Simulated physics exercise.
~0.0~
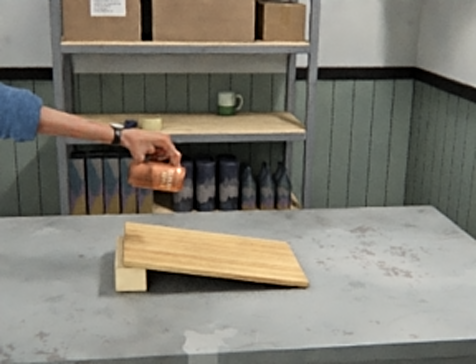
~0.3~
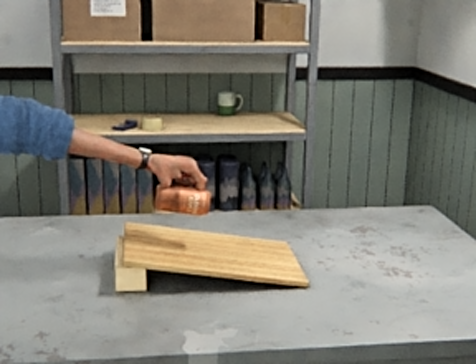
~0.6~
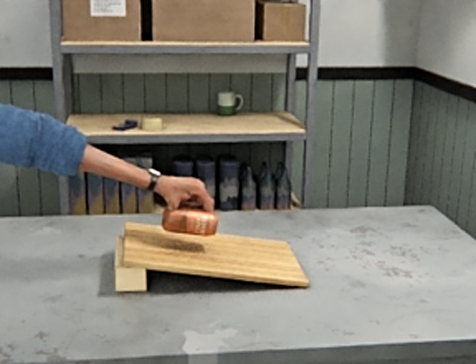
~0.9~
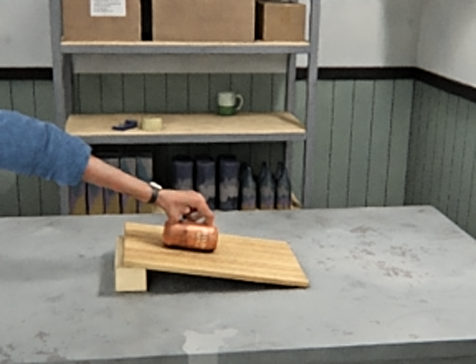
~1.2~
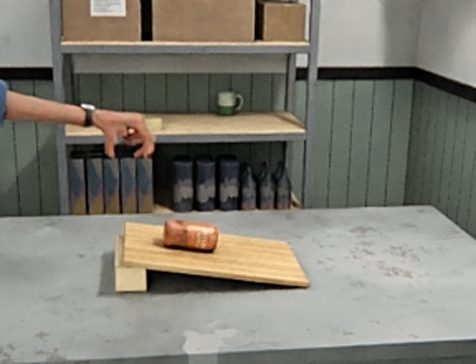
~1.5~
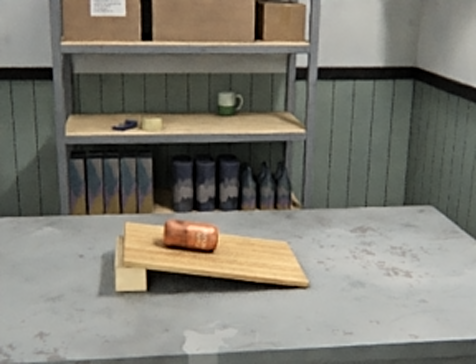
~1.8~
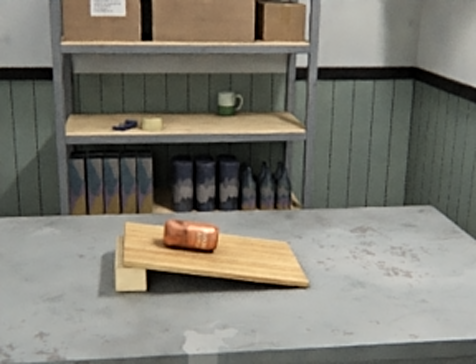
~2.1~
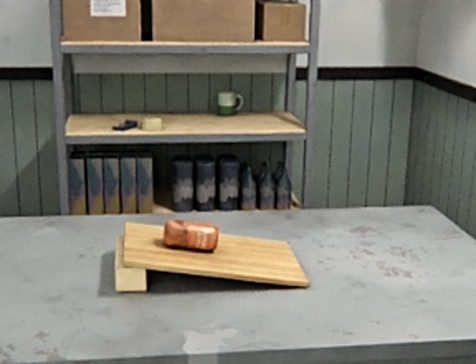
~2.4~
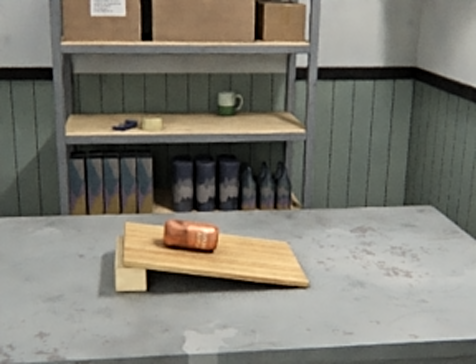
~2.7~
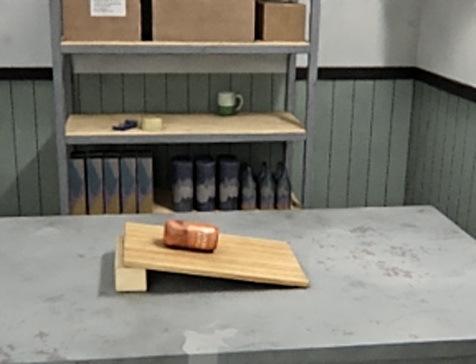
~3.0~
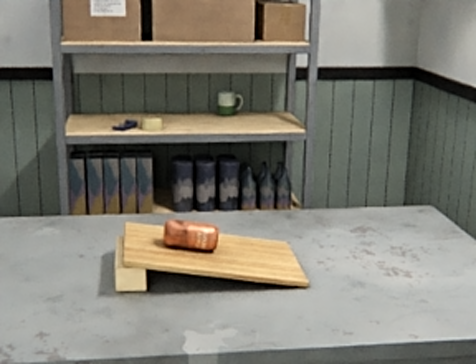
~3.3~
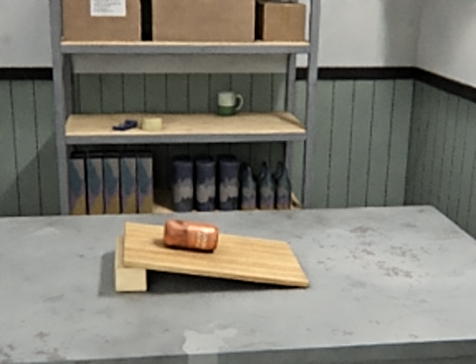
On a sloping board, a hand sets down an orange can, which stays put.
